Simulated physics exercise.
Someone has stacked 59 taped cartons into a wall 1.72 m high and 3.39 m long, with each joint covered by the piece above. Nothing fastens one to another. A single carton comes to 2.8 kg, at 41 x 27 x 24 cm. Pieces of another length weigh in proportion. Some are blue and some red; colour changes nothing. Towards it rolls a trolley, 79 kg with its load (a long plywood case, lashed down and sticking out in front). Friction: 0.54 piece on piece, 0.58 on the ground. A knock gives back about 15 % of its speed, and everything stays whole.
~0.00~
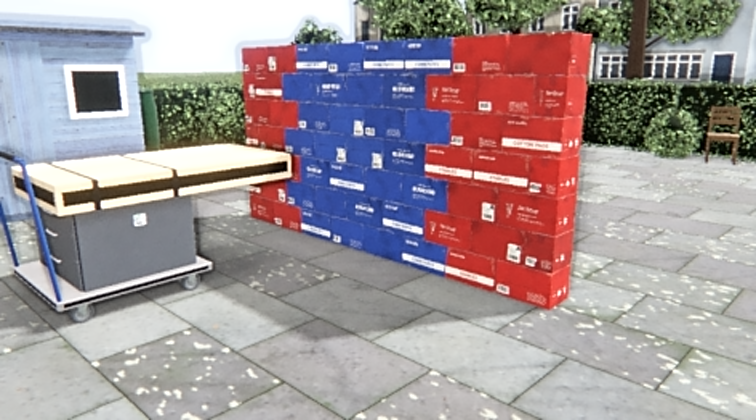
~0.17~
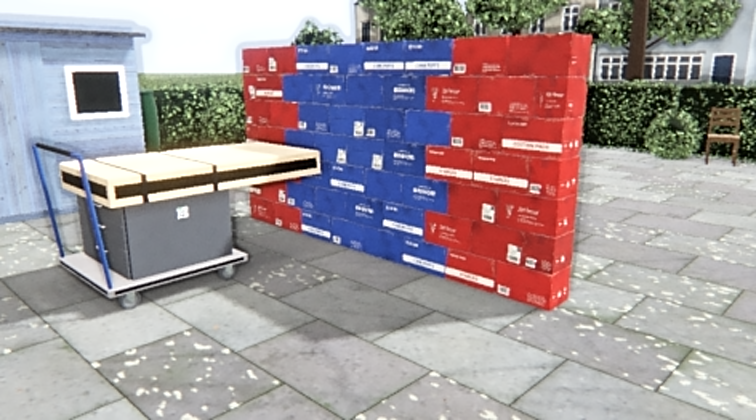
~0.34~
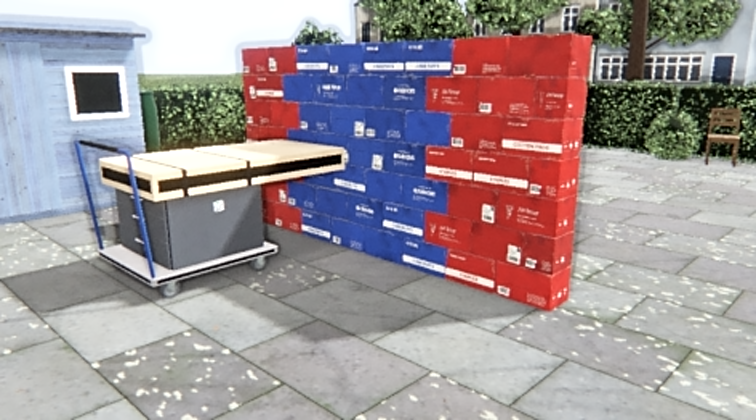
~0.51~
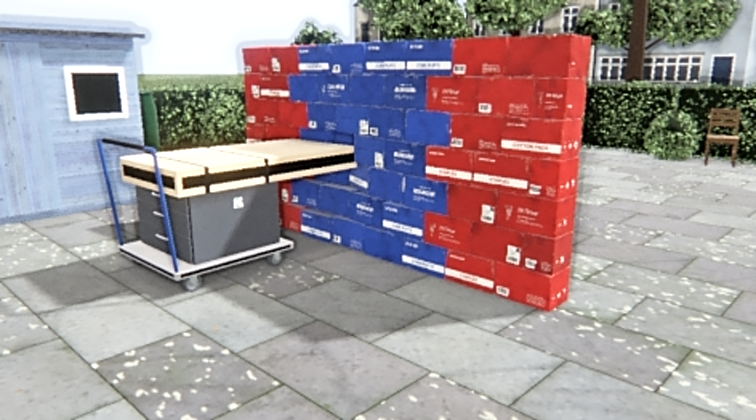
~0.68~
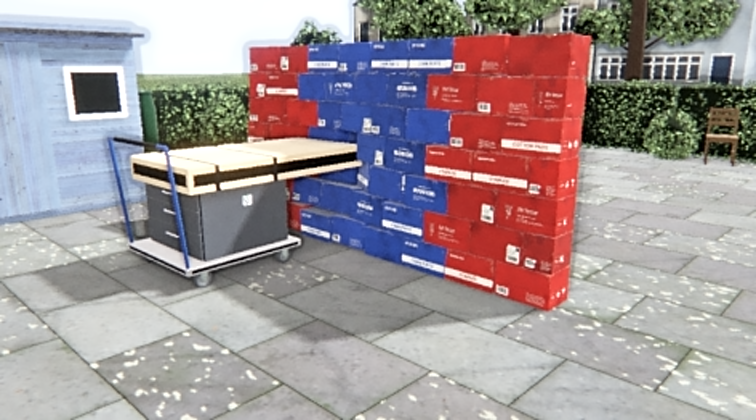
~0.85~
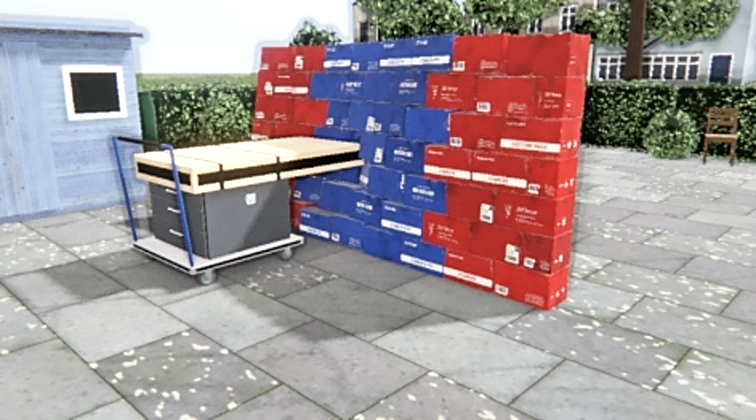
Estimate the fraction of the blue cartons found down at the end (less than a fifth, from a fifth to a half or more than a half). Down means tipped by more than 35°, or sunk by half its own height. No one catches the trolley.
It comes to upwards of a half.
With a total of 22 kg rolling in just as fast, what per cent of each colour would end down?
In that case red 0, blue 0 per cent.
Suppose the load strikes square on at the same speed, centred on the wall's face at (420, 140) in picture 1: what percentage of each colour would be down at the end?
Then red 40, blue 50 per cent.
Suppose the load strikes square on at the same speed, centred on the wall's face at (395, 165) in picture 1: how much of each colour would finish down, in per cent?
In that case red 20, blue 70 per cent.
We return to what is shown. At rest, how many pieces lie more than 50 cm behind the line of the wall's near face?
Some 28 pieces.
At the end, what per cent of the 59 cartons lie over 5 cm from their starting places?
50 per cent.
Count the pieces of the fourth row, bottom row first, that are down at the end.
5 from that row.
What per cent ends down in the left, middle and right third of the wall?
Left 90, middle 60, right 0 per cent.
After 1.04 s, load 35 cm past the wall's line, still rolling; none of the 28 blue cartons down (0 of 59 in all colours); top blue carton 18° from how it stood; top red carton 22 mm from its place.
After 1.30 s, load 39 cm past the wall's line, still rolling; 18 of the 28 blue cartons down (30 of 59 in all colours); top blue carton 36° from how it stood, 16 cm lower.
After 1.56 s, load 41 cm past the wall's line, still rolling; 18 of the 28 blue cartons down (30 of 59 in all colours); top blue carton 63° from how it stood, 70 cm lower.
After 1.96 s, load 42 cm past the wall's line, stopped; 18 of the 28 blue cartons down (30 of 59 in all colours); top blue carton on its side.
In the end (3.5 s), load 42 cm past the wall's line, stopped; 18 of the 28 blue cartons down (30 of 59 in all colours); top blue carton on its side; top red carton unmoved. That is 64 per cent. From the last view, middles, top blue carton near (562, 218), top red carton near (488, 57).
